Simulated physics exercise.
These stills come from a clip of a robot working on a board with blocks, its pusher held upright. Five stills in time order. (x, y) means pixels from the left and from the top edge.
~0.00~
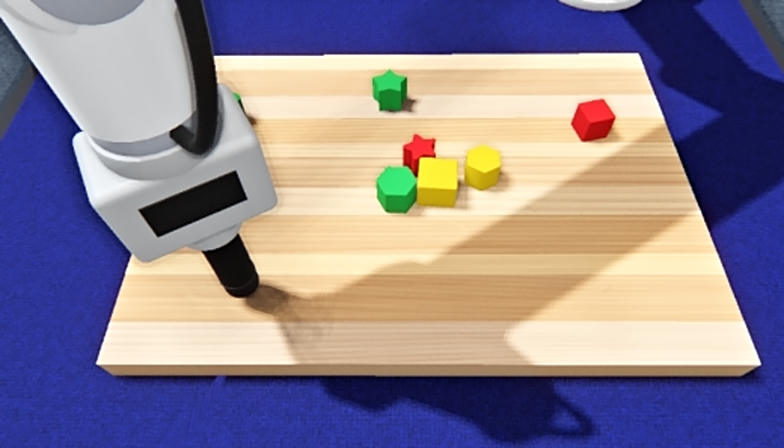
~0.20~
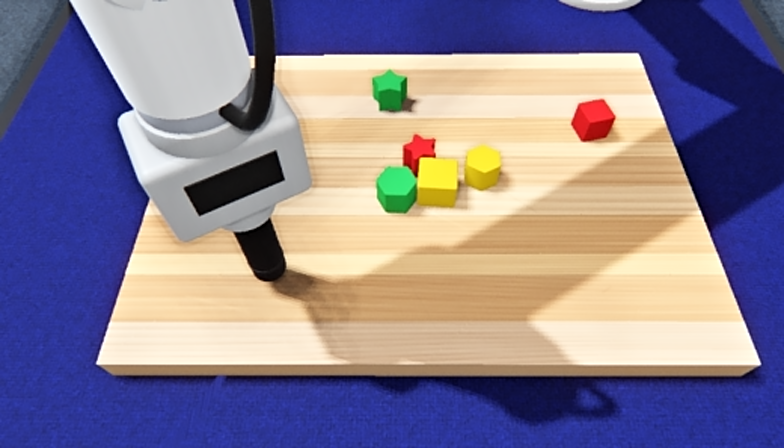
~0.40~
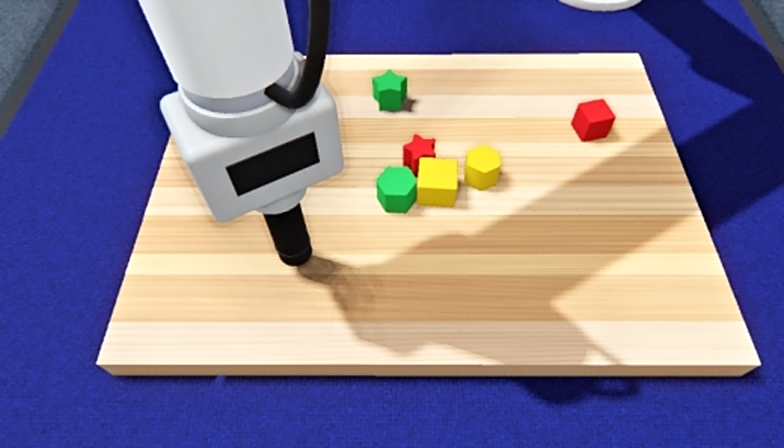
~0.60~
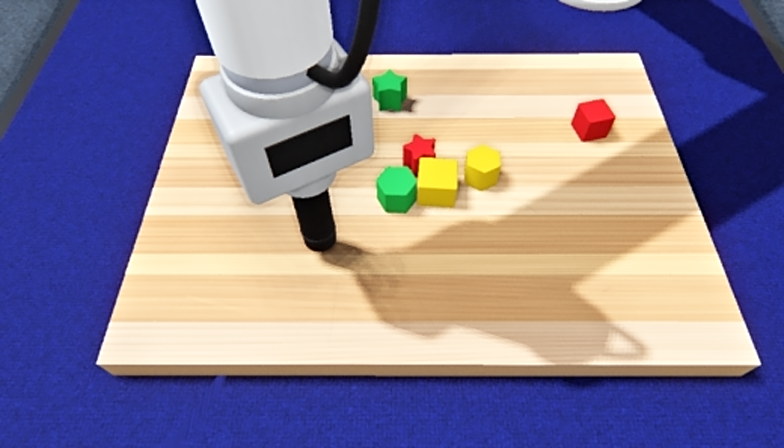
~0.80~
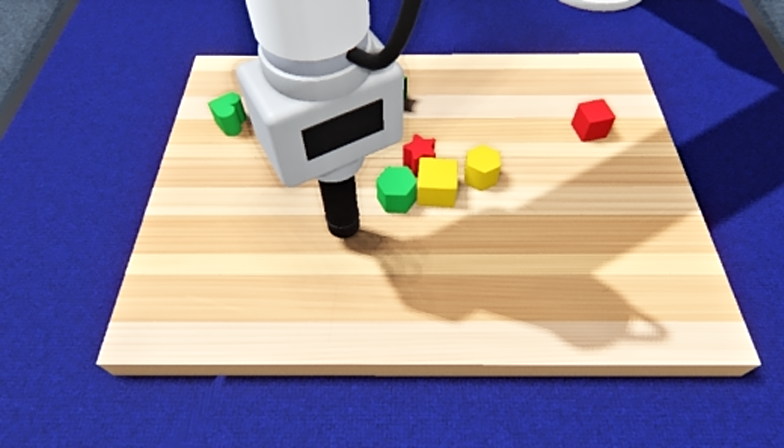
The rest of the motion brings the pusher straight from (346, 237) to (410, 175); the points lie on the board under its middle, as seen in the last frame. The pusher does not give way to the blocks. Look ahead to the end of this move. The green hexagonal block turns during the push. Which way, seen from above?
From above, the turn goes clockwise.
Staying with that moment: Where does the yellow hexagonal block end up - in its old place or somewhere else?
The yellow hexagonal block will not stay where it is.
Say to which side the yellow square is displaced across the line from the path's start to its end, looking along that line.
Its sideways move is to the right.
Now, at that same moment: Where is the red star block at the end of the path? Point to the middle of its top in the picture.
The middle of its upper face will lie at (435, 134).
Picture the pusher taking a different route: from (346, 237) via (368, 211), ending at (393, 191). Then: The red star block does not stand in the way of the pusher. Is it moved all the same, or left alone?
Once the path ends, it is somewhere new.
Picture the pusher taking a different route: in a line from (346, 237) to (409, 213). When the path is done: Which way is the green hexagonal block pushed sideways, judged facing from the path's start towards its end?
Taking start-to-end as forward, the block's sideways shift goes to the left.
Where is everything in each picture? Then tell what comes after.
Lower end of the pusher (243, 284), tops of blocks, green hexagonal block (397, 180), red star block (421, 146), yellow square (438, 173), yellow hexagonal block (484, 158), in the first frame.
Pusher (270, 268), blocks as before, in the second frame.
Pusher (296, 253), blocks as before, in the third frame.
Pusher (321, 239), blocks as before, in the fourth frame.
Pusher (344, 226), green hexagonal block (397, 180), red star block (421, 146), yellow square (438, 173), yellow hexagonal block (484, 158), in the fifth frame.
On the path given first. Halfway along, pusher (379, 193); green hexagonal block (409, 172); yellow square (449, 170).
At the end, pusher (410, 164); green hexagonal block (443, 158), turned 35° clockwise; red star block (435, 134), turned 70° anticlockwise; yellow square (480, 165); yellow hexagonal block (517, 157).
